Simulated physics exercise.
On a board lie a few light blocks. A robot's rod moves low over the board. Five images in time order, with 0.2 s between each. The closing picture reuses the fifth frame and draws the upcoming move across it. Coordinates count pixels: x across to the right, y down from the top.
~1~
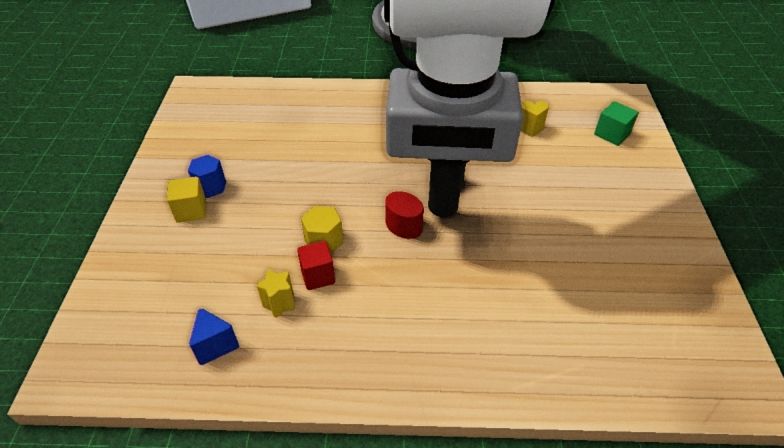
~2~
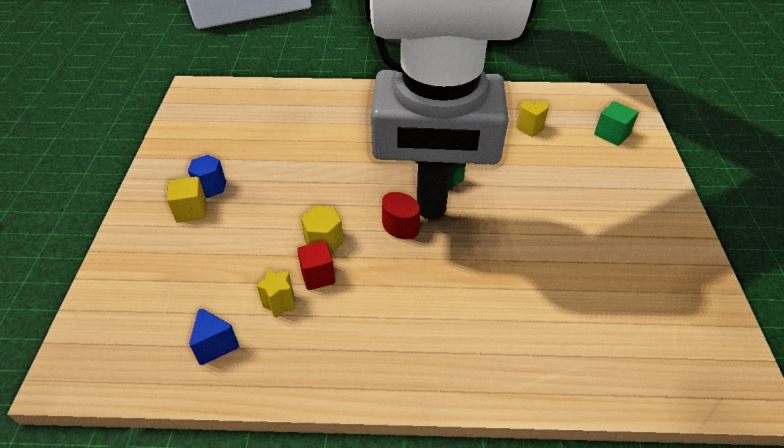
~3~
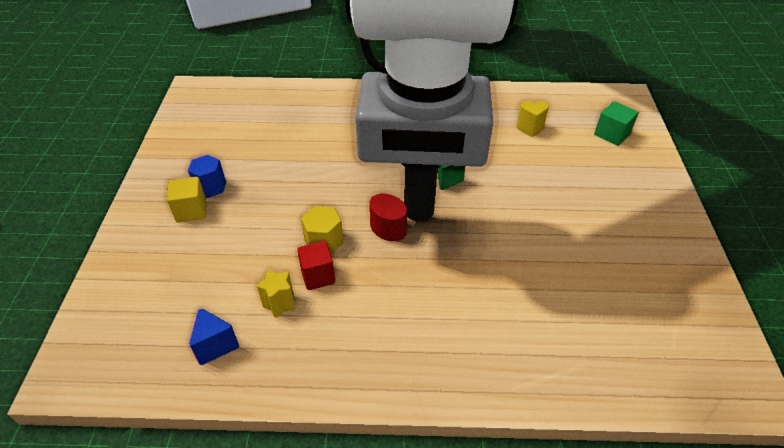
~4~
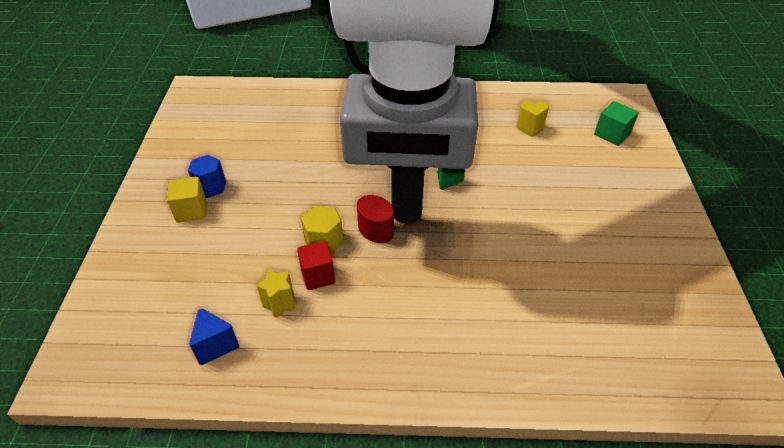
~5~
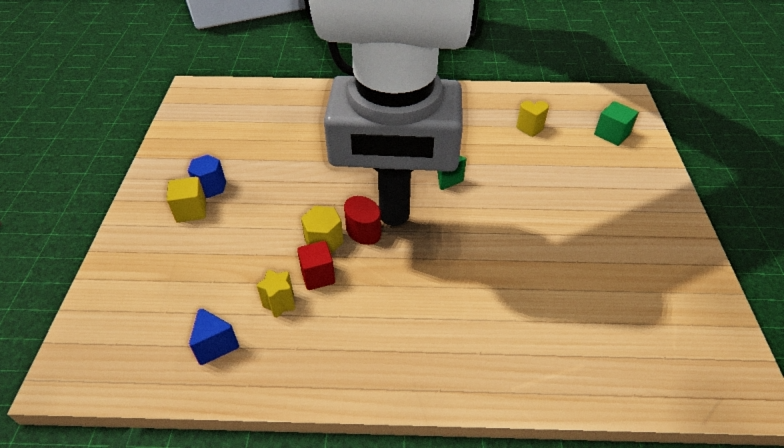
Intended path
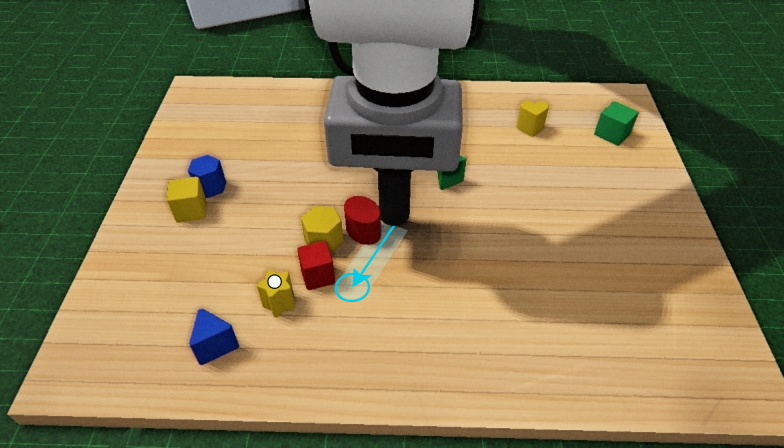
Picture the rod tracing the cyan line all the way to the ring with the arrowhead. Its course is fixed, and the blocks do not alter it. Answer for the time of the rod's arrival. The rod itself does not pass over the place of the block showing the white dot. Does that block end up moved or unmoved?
Same place.
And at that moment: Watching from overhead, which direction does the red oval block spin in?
Prediction: Clockwise.
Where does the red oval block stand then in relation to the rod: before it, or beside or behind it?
The block lies off to the side or behind.
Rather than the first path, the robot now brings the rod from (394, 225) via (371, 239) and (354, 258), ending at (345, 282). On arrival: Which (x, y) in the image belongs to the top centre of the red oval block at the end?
In the picture, it is at (327, 220).
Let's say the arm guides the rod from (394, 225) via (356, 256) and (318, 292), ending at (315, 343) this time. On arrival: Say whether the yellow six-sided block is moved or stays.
The push reaches it.
Path on the board, in a line from (394, 225) to (352, 287); the dot is on the yellow star-shaped block.
On the path given first. Halfway along, rod at (373, 246); yellow six-sided block at (311, 220), turned 15° clockwise; red oval block at (347, 218), turned 60° clockwise.
At the end, rod at (352, 277); yellow star-shaped block in place; yellow six-sided block at (311, 220), turned 15° clockwise; red oval block at (347, 218), turned 60° clockwise.
